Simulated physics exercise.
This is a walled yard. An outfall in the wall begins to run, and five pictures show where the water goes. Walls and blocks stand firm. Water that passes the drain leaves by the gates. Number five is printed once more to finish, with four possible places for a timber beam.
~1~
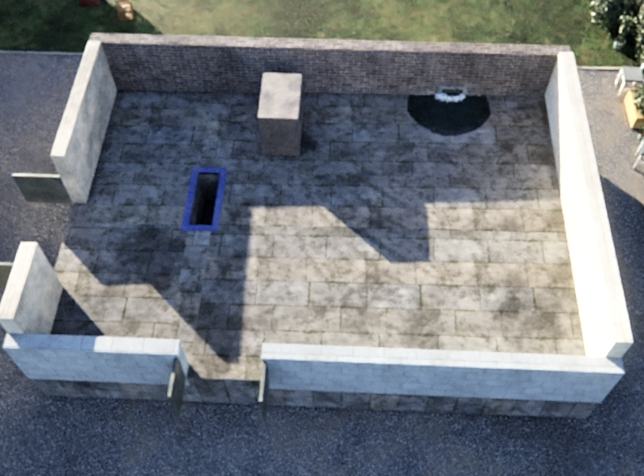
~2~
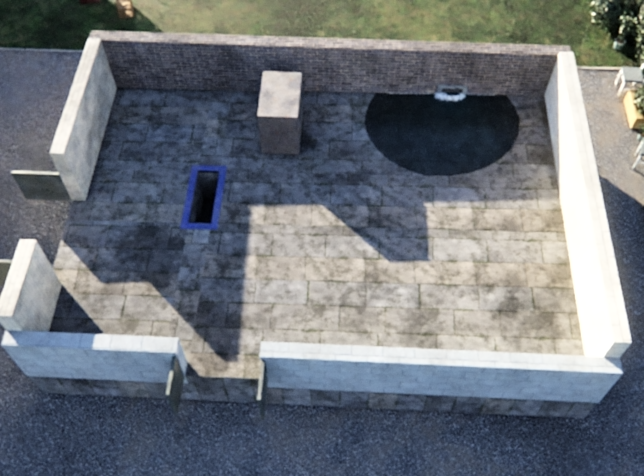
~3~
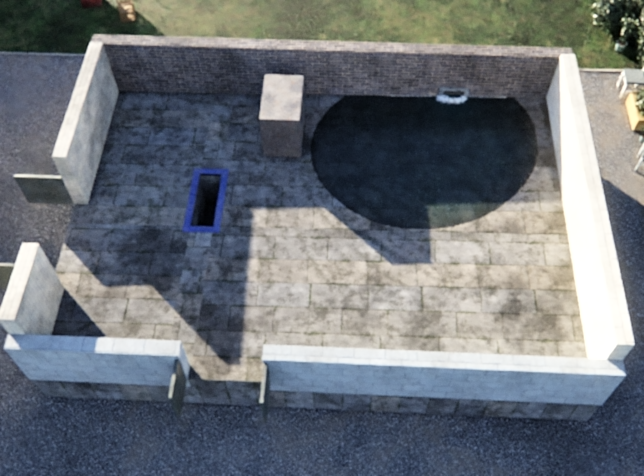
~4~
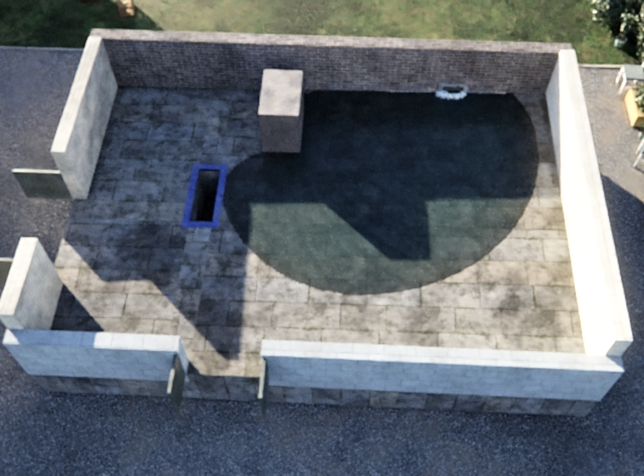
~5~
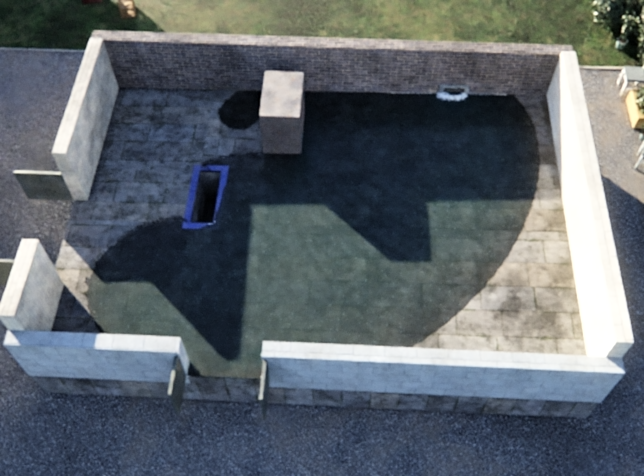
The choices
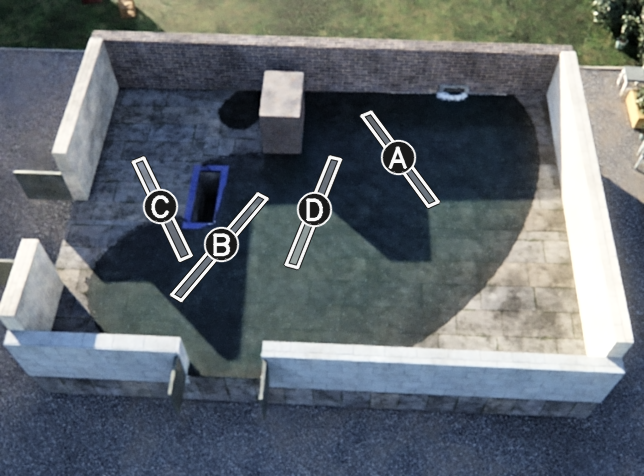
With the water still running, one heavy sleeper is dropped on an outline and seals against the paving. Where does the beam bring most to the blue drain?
C.
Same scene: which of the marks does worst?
Here it is position A.
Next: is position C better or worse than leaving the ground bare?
It is better.
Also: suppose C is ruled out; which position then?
That is position B.
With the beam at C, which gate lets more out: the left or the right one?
The left gate.
In white, A from (366, 114) to (433, 204); B from (176, 297) to (262, 196); C from (138, 160) to (185, 257); D from (291, 266) to (335, 158).
For position A, about 5 % of the stream goes into the blue drain, about 95 % out by the gates.
For position B, about 13 % of the stream goes into the blue drain, about 86 % out by the gates.
For position C, about 22 % of the stream goes into the blue drain, about 78 % out by the gates.
For position D, about 8 % of the stream goes into the blue drain, about 92 % out by the gates.
